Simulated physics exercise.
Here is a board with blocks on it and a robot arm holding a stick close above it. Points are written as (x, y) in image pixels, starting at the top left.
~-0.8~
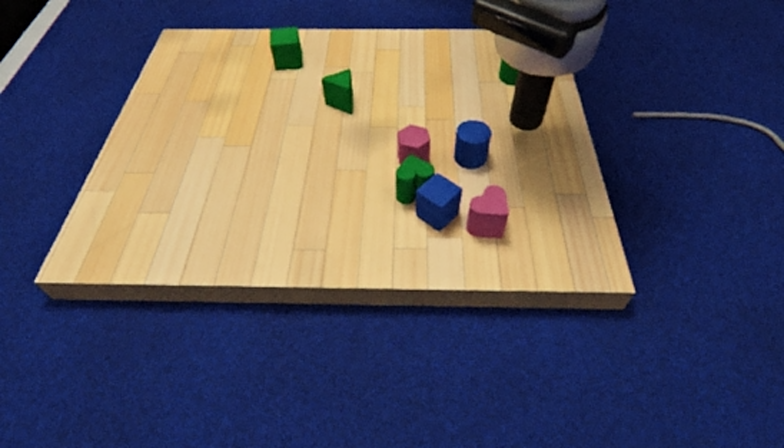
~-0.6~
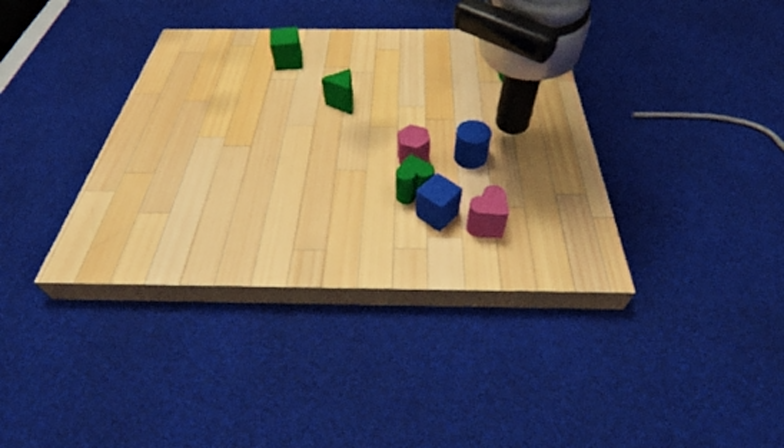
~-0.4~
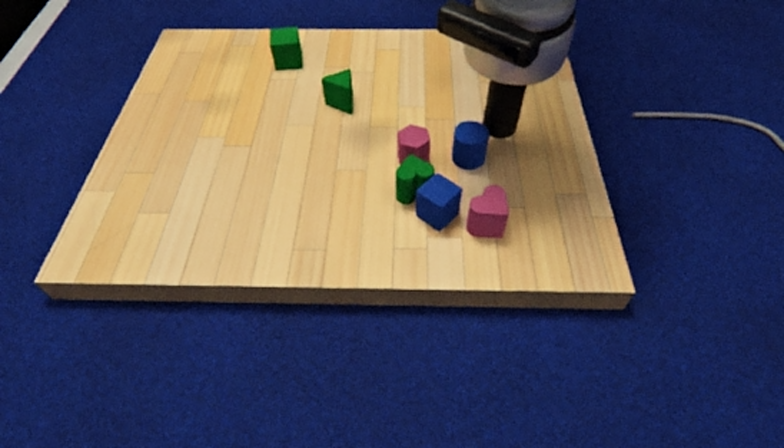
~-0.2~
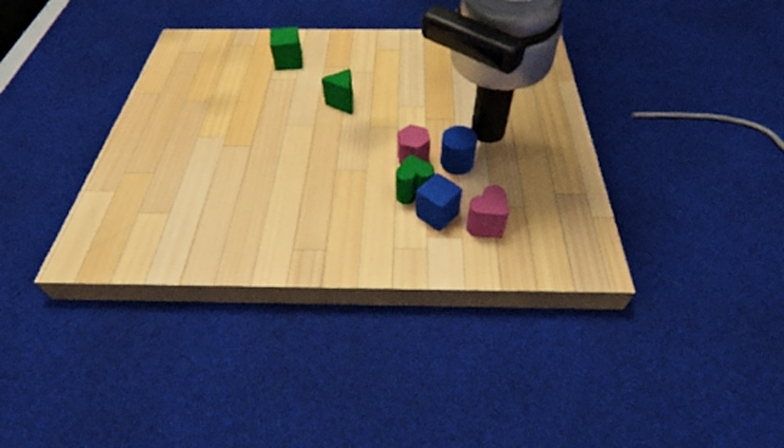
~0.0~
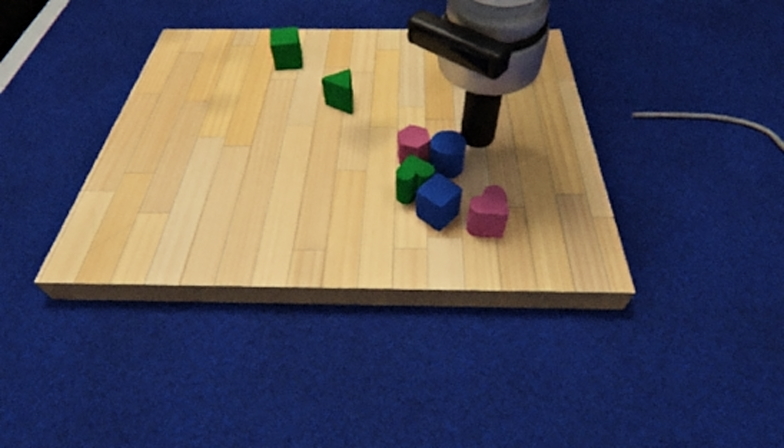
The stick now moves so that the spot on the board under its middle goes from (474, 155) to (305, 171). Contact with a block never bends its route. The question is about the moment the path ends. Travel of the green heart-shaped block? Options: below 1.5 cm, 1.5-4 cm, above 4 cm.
The block winds up 1.5 to 4 cm from where it is now.
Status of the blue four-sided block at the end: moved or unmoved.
By the time the path is finished, it has hardly shifted at all.
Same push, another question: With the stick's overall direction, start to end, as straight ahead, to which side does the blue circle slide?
It's pushed left.
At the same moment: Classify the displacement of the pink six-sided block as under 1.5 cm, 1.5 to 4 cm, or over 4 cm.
Distance: Above 4 cm.
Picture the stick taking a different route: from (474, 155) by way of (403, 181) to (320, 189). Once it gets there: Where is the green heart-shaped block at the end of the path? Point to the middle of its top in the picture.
In the picture, that point is around (370, 212).
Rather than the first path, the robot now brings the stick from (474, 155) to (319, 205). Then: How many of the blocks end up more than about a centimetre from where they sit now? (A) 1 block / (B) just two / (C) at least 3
My answer is option C.
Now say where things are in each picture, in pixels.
Lower end of the stick (525, 120), tops of blocks, pink six-sided block (414, 135), green heart-shaped block (414, 168), blue four-sided block (439, 189), blue circle (474, 131), in the first frame.
Stick (512, 124), blocks as before, in the second frame.
Stick (499, 128), blue circle (472, 132), in the third frame.
Stick (488, 132), blue circle (460, 137), in the fourth frame.
Stick (477, 137), pink six-sided block (414, 135), green heart-shaped block (414, 168), blue four-sided block (439, 189), blue circle (449, 141), in the fifth frame.
What follows on the original path. One third of the way, stick (418, 142); pink six-sided block (381, 140); green heart-shaped block (403, 182), turned 25° anticlockwise; blue circle (403, 157).
Two thirds of the way, stick (359, 148); pink six-sided block (326, 146), turned 115° clockwise; green heart-shaped block (402, 186), turned 40° anticlockwise; blue circle (380, 164).
At the end, stick (301, 153); pink six-sided block (266, 155), turned 100° clockwise; green heart-shaped block (402, 186), turned 40° anticlockwise; blue four-sided block not moved; blue circle (380, 164).
